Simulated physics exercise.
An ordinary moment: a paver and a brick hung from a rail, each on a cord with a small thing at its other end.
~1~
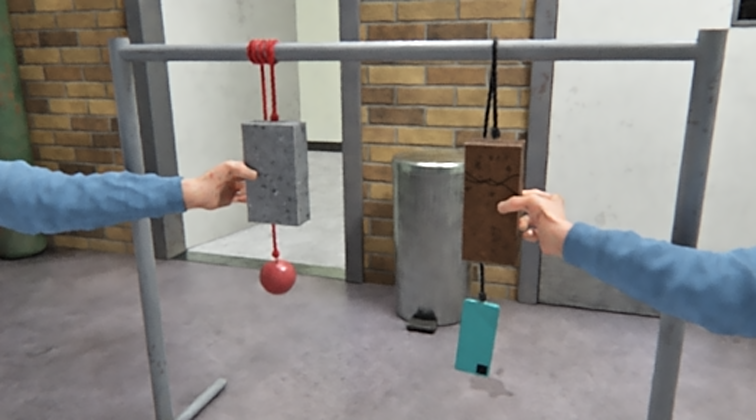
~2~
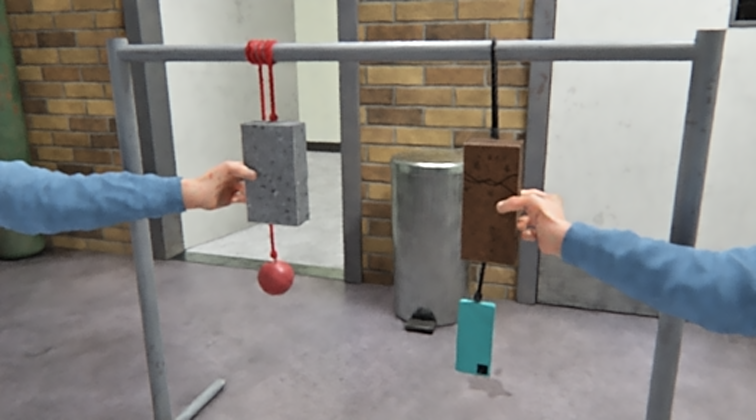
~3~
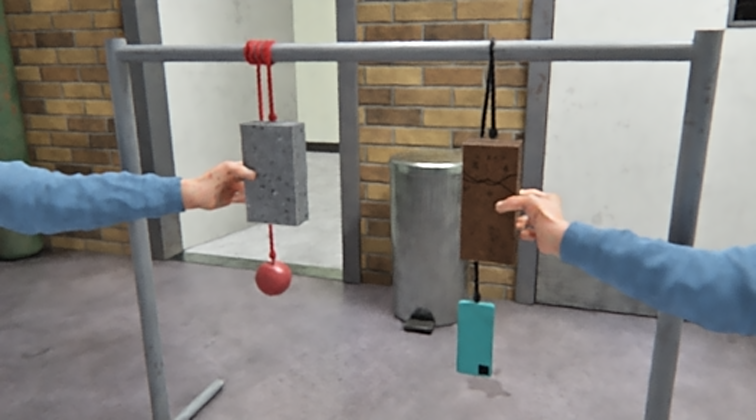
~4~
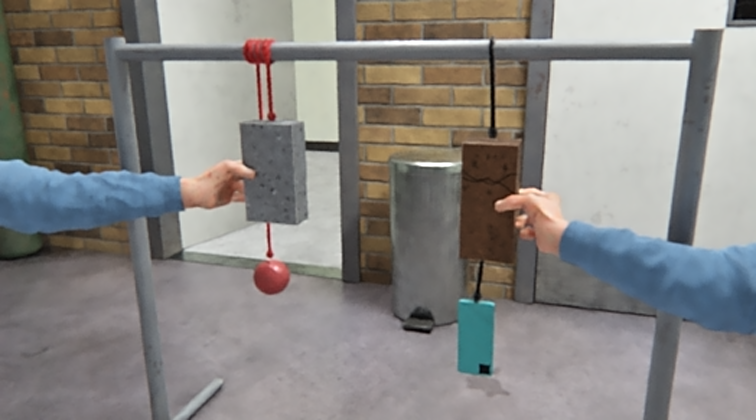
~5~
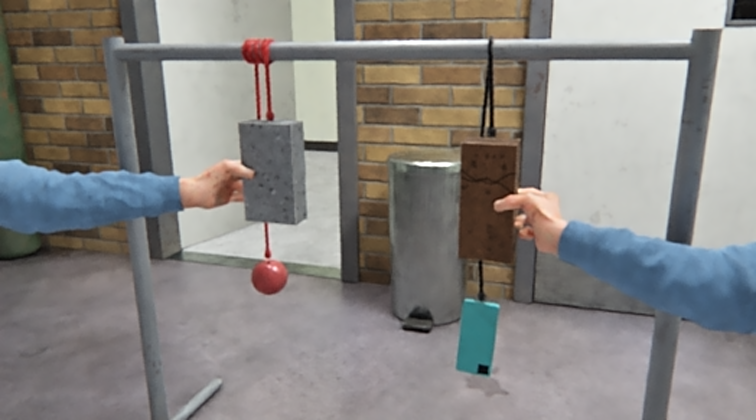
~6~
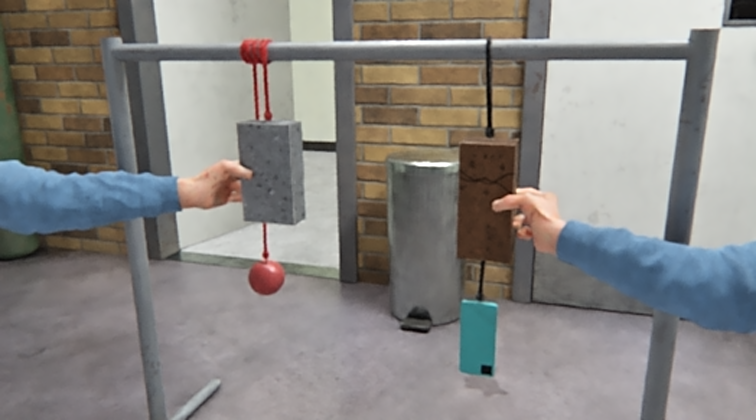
At first, two blue-sleeved hands hold a grey block on a red cord and a brown brick on a black cord beneath a metal rail, with a red ball and a teal rectangular object hanging below. The hands keep their grip throughout, and everything shifts only very slightly left.
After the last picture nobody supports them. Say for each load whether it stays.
In the end the paver keeps its height and the brick runs down to the floor.
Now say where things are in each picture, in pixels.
In the first frame, paver (277, 173); brick (493, 201); left apple (278, 277); right phone (477, 338).
In the second frame, paver (276, 173); brick (492, 201).
In the third frame, paver (275, 173); brick (491, 201).
In the fourth frame, paver (275, 172); brick (490, 200).
In the fifth frame, paver (274, 172); brick (489, 200).
In the sixth frame, paver (272, 172); brick (487, 200); left cord wound several times round the rail; right cord only laid over the rail.
Then, 0.48 s on from there, paver off the floor near (270, 173); brick on the floor.
In the end, paver off the floor near (270, 173); brick on the floor. The paver stays hanging and the brick drops.
